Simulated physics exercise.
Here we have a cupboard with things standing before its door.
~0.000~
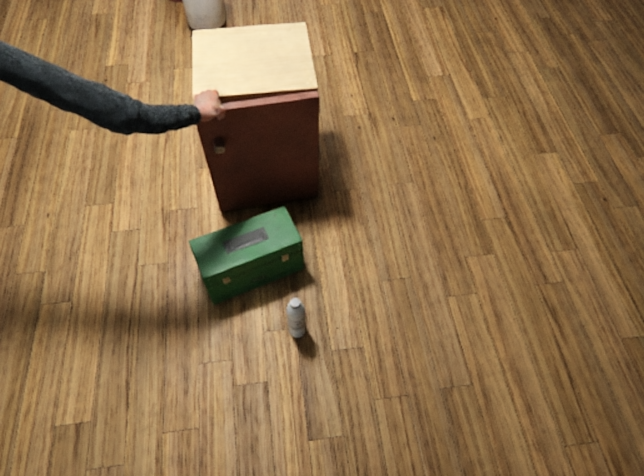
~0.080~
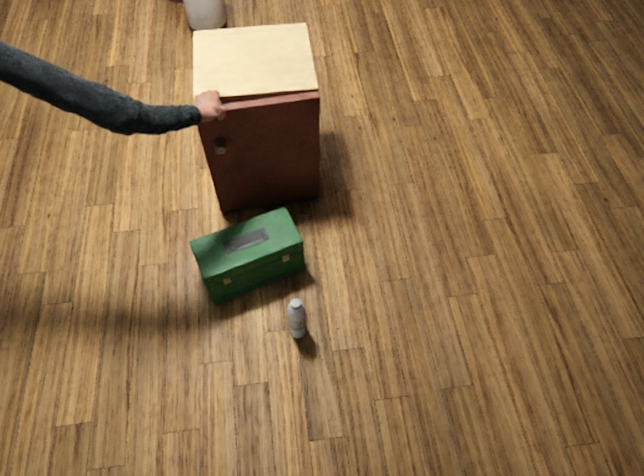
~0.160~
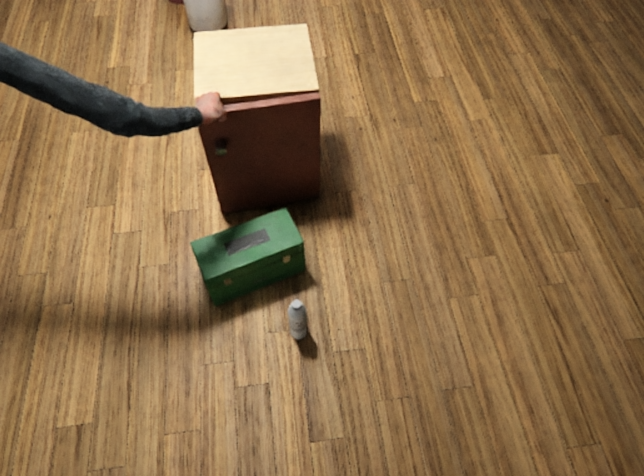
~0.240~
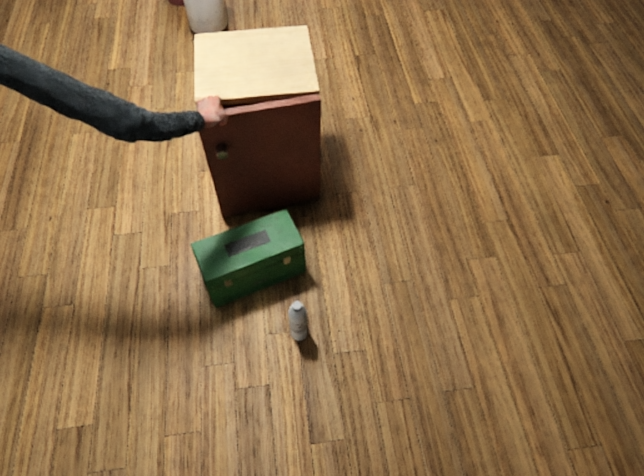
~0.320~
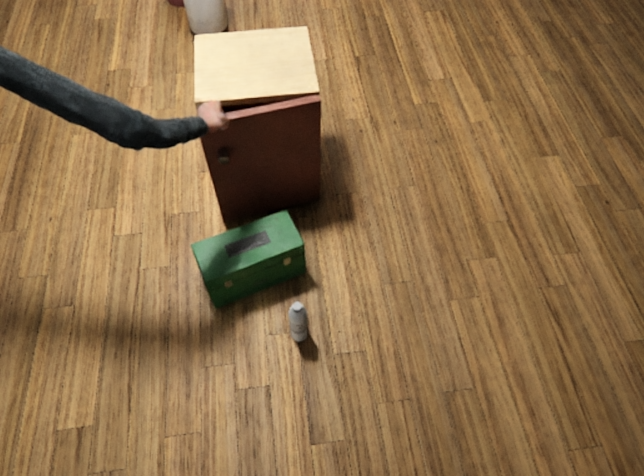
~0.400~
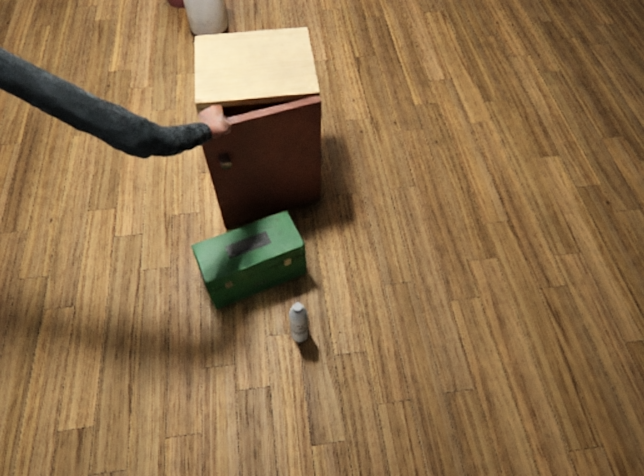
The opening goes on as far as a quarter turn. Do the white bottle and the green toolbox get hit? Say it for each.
Outcome: The white bottle is pushed along; the green toolbox is pushed along.
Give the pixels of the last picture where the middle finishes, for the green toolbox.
At about (287, 304).
By 1.22 s, door 47° open; white bottle at rest near (299, 321); green toolbox shifted a little near (266, 277).
By 1.56 s, door 61° open; white bottle at rest near (299, 321); green toolbox shifted a little near (280, 293).
By 1.82 s, door 72° open; white bottle shifted a little near (301, 328); green toolbox shifted a little near (285, 301).
When it is over (2.8 s), the white bottle gets knocked, near (301, 333); the green toolbox gets knocked, near (287, 304).
